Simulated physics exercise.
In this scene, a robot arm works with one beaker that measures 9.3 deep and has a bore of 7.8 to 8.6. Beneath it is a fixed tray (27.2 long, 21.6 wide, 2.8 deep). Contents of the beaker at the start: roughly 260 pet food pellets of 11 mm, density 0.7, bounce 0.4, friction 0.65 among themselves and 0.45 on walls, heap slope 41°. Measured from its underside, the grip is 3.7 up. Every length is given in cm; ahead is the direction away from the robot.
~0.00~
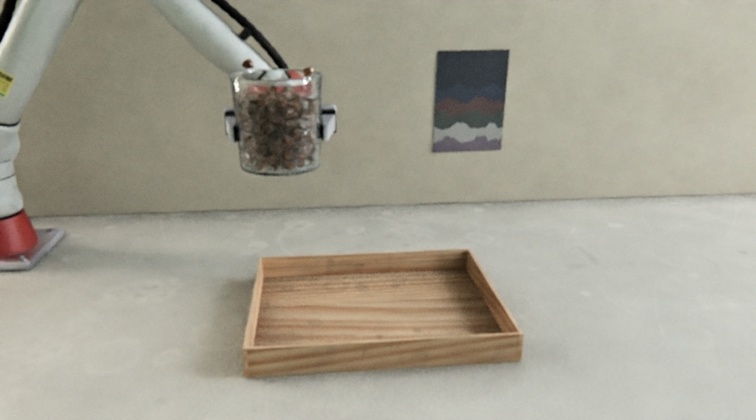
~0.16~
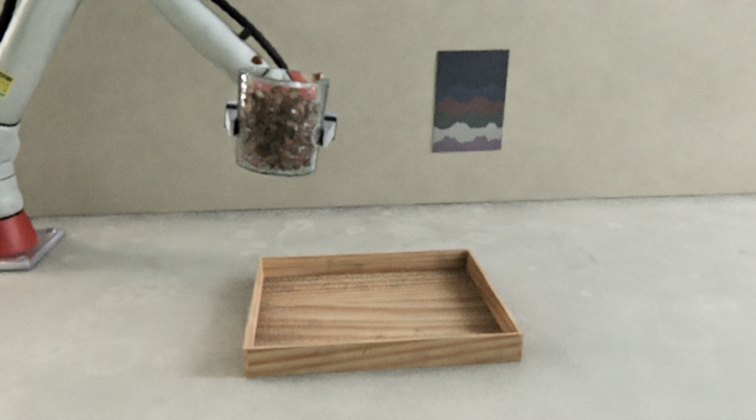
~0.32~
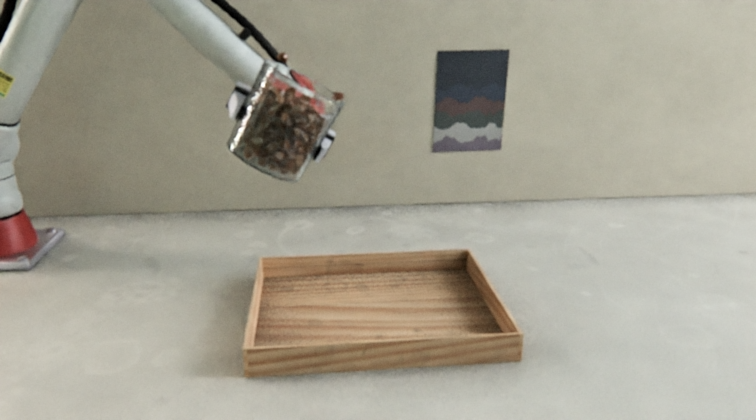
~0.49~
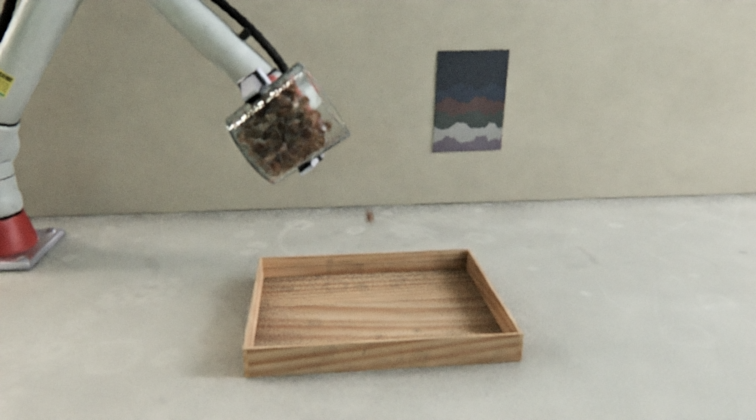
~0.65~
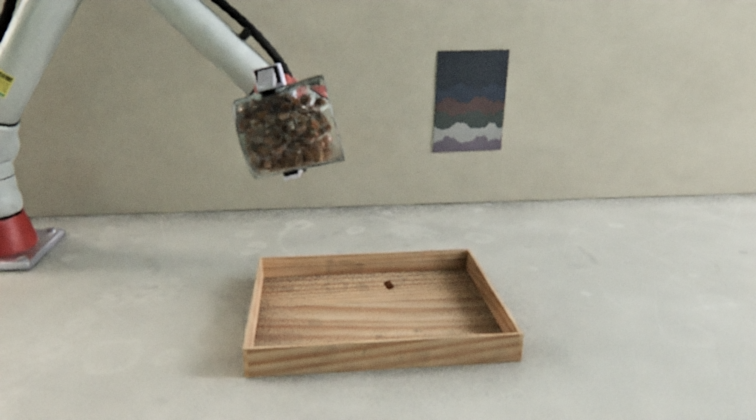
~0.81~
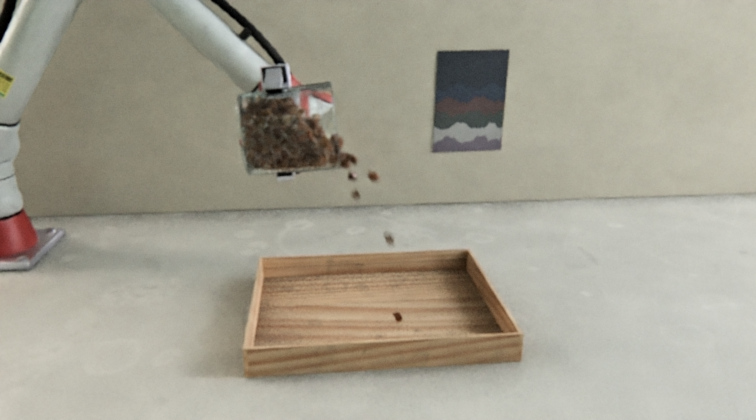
A robot arm holding a clear beaker full of brown pellets tilted it steadily to the right above a wooden tray, and one pellet dropped out, followed by a few more tumbling from the rim.
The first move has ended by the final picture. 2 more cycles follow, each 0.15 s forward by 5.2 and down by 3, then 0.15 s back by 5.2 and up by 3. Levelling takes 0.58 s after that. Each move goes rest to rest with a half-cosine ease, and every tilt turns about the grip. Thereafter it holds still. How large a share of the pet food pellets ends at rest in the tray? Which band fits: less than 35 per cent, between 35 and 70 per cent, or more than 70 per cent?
It falls between 35 and 70 per cent.
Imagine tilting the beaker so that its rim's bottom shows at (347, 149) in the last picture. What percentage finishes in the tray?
My estimate is some 15 per cent.
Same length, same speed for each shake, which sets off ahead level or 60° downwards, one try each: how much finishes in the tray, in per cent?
About 80 and 20 per cent.
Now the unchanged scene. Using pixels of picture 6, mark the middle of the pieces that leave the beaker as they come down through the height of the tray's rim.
Estimated centre near (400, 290) in pixels.
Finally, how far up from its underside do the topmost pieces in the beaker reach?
I'd say close to 7.0 cm.
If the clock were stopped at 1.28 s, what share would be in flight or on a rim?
2 per cent.
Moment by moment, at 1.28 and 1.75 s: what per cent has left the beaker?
Readings in order: 30, 50.
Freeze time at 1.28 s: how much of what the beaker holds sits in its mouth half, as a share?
Mouth half share: Roughly 50 %.
By 1.28 s, tilted 85° forward, highest piece 21 above the table; 182 in the beaker, 76 in the tray, 5 in flight or on a rim.
By 1.75 s, tilted 30° forward, highest piece 26 above the table; 132 in the tray, 130 in the beaker, 1 on the table or floor.
By 2.19 s, level, highest piece 26 above the table; 132 in the tray, 130 in the beaker, 1 on the table or floor.
By 3.24 s, level, highest piece 26 above the table; 132 in the tray, 130 in the beaker, 1 on the table or floor.
Final count, 132 in the tray, 130 in the beaker, 1 on the table or floor. That is 50 % in the tray.
